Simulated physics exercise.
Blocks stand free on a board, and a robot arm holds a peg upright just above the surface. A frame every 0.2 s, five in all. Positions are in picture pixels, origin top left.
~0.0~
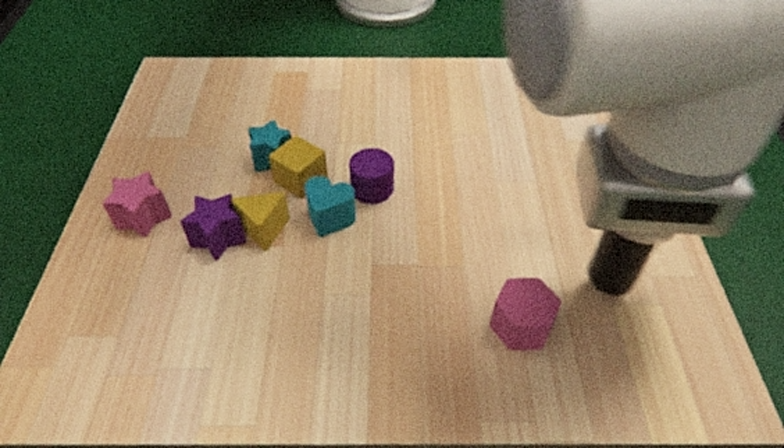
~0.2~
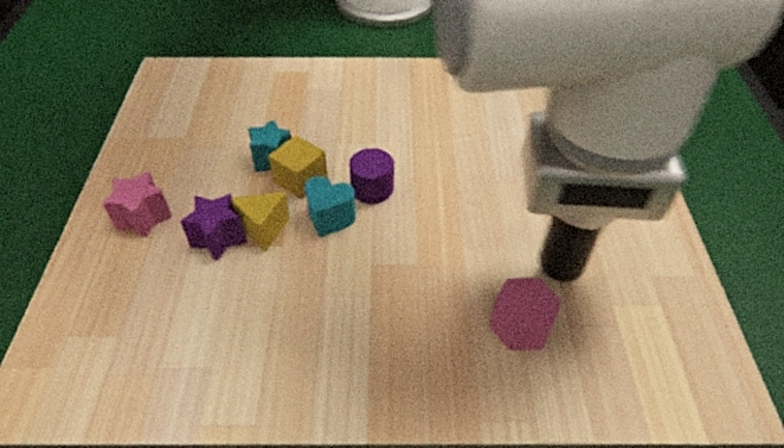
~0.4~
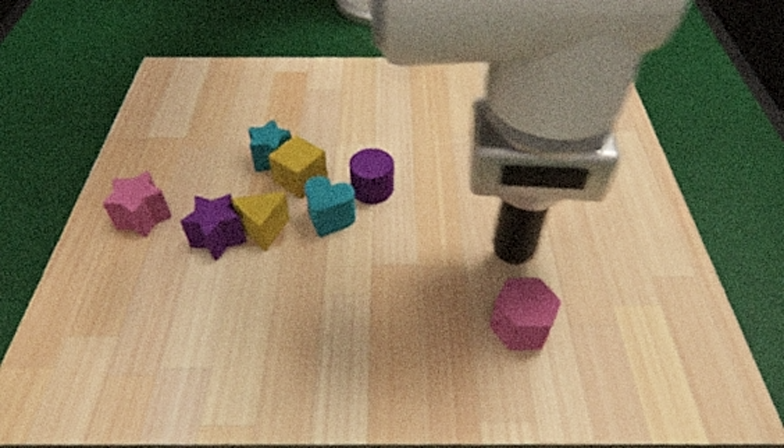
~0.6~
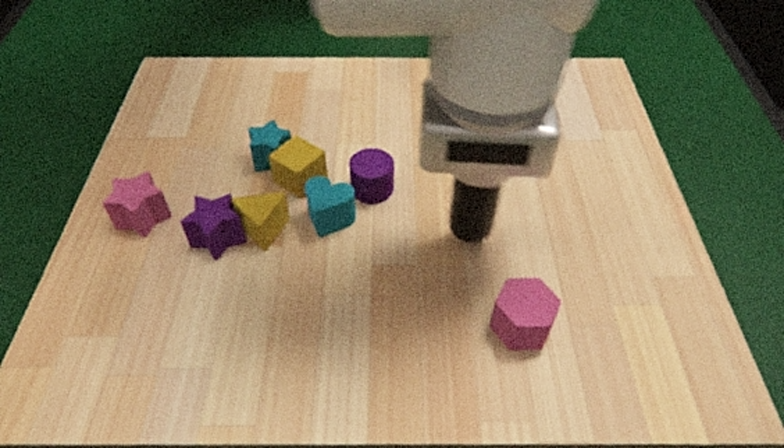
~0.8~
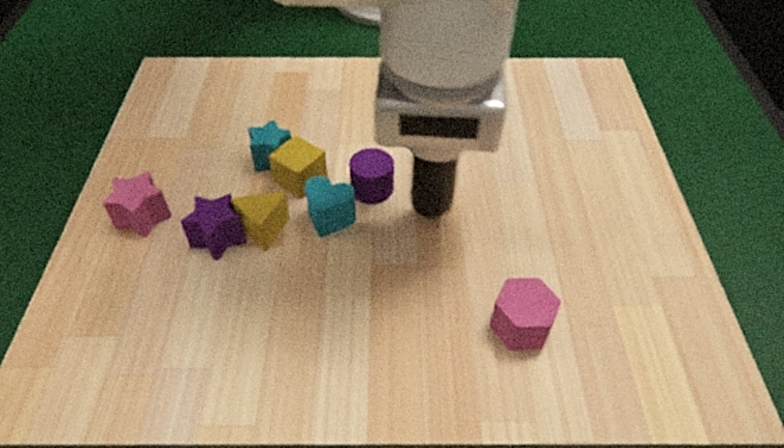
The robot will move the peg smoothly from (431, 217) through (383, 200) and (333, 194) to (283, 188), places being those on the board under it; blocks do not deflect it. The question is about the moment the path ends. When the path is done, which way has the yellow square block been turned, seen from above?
Viewed from above: Anti-clockwise.
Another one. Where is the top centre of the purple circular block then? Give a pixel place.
Its top face will be centred at roughly (324, 137).
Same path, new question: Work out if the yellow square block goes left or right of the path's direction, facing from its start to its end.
Over to the right.
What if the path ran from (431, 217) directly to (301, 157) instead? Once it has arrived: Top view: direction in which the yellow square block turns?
Twists anticlockwise.
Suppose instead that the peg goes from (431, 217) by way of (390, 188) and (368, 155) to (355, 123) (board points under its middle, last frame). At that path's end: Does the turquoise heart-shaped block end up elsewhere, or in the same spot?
The turquoise heart-shaped block keeps its place.
What follows on the original path. One third of the way, peg at (382, 186); purple circular block at (350, 153).
Two thirds of the way, peg at (331, 180); turquoise star at (246, 131); yellow square block at (281, 143), turned 65° anticlockwise; turquoise heart-shaped block at (321, 194); purple circular block at (325, 138).
At the end, peg at (280, 174); turquoise star at (230, 122); yellow square block at (262, 136), turned 55° anticlockwise; turquoise heart-shaped block at (318, 194), turned 20° anticlockwise; purple circular block at (324, 137).
